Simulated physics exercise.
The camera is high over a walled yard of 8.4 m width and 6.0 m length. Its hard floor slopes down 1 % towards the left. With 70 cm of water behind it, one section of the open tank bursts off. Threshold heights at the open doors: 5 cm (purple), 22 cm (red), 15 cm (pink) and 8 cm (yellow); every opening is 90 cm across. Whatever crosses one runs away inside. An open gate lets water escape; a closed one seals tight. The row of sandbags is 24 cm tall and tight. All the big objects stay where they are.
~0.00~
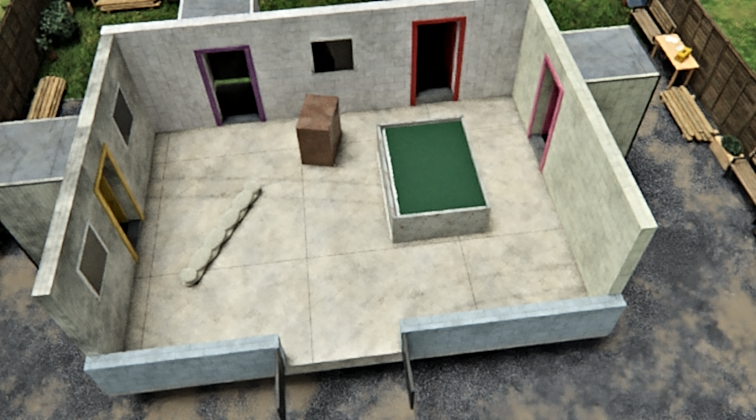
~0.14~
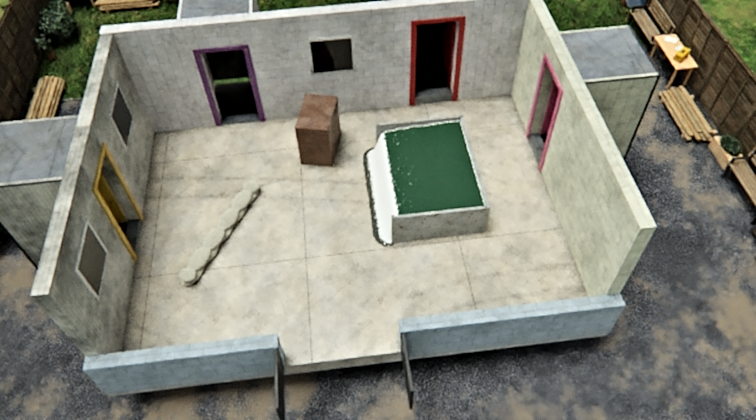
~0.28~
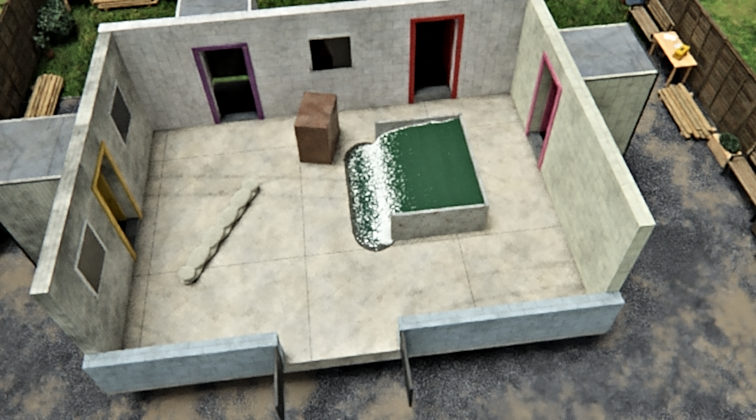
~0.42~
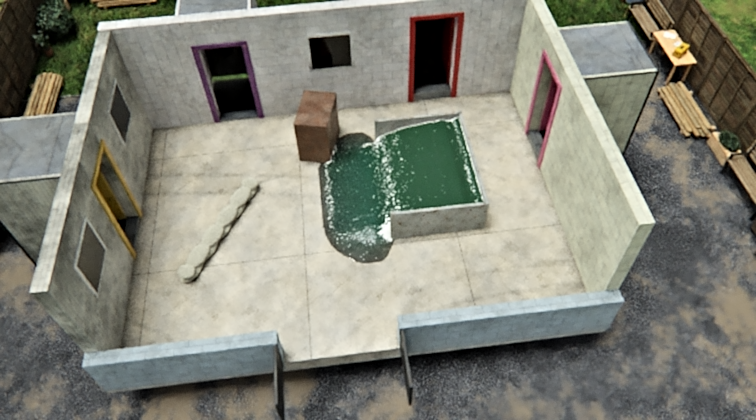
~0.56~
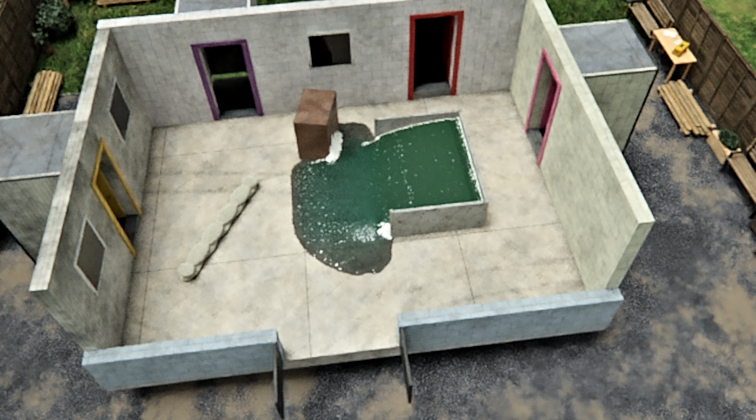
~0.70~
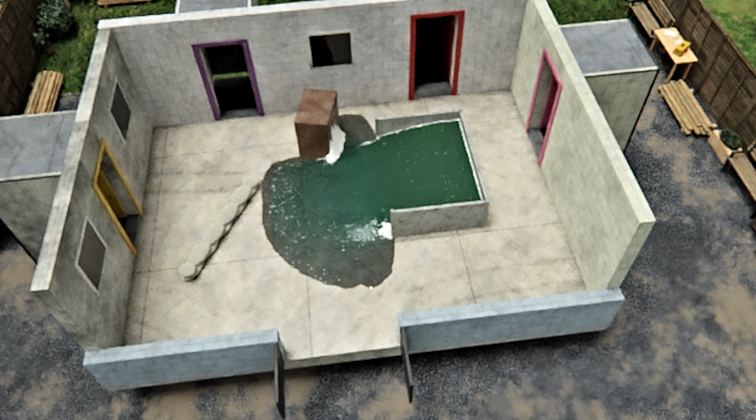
In a walled concrete yard, the left side of an open tank of green water gave way, and water poured out leftward, spreading past a brown block and reaching a twisted pole on the floor.
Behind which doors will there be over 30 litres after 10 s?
Within that time: At the purple door it goes over the limit; at the red door it stays under the limit; at the pink door it stays under the limit; at the yellow door it exceeds the limit.
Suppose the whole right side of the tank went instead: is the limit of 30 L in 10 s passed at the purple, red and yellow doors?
Against that limit: Purple below, red not over, yellow under.
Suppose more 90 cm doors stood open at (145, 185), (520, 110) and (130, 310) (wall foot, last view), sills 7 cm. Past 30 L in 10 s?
In that order: Past it, not over, past it.
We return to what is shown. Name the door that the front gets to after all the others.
The pink one.
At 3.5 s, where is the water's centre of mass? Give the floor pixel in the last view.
Near (271, 224).
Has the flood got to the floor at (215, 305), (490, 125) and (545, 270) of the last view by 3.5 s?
In turn: Wet, under water, dry.
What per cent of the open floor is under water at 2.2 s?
About 60 per cent.
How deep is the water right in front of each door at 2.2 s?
Depths in cm: Purple 0, red 3, pink 0, yellow 12.
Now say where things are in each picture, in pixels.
In the first frame, the open tank at (430, 166) is whole and still, 70 cm deep.
In the second frame, the front is at (385, 242), 1.2 m from the gap at (386, 186); 0.5 m2 of floor is under water; 70 cm left at the back of the open tank.
In the third frame, the front is at (376, 248), 1.5 m from the gap at (386, 185); 1.6 m2 of floor is under water; 70 cm left at the back of the open tank.
In the fourth frame, the front is at (365, 259), 1.8 m from the gap at (385, 184); 3.4 m2 of floor is under water; 63 cm left at the back of the open tank.
In the fifth frame, water pours out at (385, 182) and has run 2.1 m, to (337, 265); typically 10 cm deep outside, 59 cm at the open tank's back.
In the sixth frame, the front is at (271, 235), 2.6 m from the gap at (386, 182); 7.3 m2 of floor is under water; 57 cm left at the back of the open tank.
After 1.4 s water covers 35 % of the floor and is deepest (44 cm) near (256, 193); purple door not reached, red door not reached, pink door not reached, yellow door not reached.
After 2.2 s water covers 60 % of the floor and is deepest (36 cm) near (256, 193); purple door not reached, red door 3 cm at the sill, 0 L in, pink door not reached, yellow door 12 cm at the sill, 0 L in.
After 3.5 s water covers 60 % of the floor and is deepest (36 cm) near (119, 368); purple door 4 cm at the sill, 0 L in, red door 4 cm at the sill, 0 L in, pink door not reached, yellow door 9 cm at the sill, 12 L in.
After 6.0 s water covers 80 % of the floor and is deepest (19 cm) near (143, 206); purple door 15 cm at the sill, 23 L in, red door 2 cm at the sill, 0 L in, pink door 3 cm at the sill, 0 L in, yellow door 8 cm at the sill, 47 L in.
After 10.0 s water covers 95 % of the floor and is deepest (12 cm) near (239, 169); purple door 10 cm at the sill, 117 L in, red door 5 cm at the sill, 0 L in, pink door 1 cm at the sill, 0 L in, yellow door 8 cm at the sill, 59 L in.
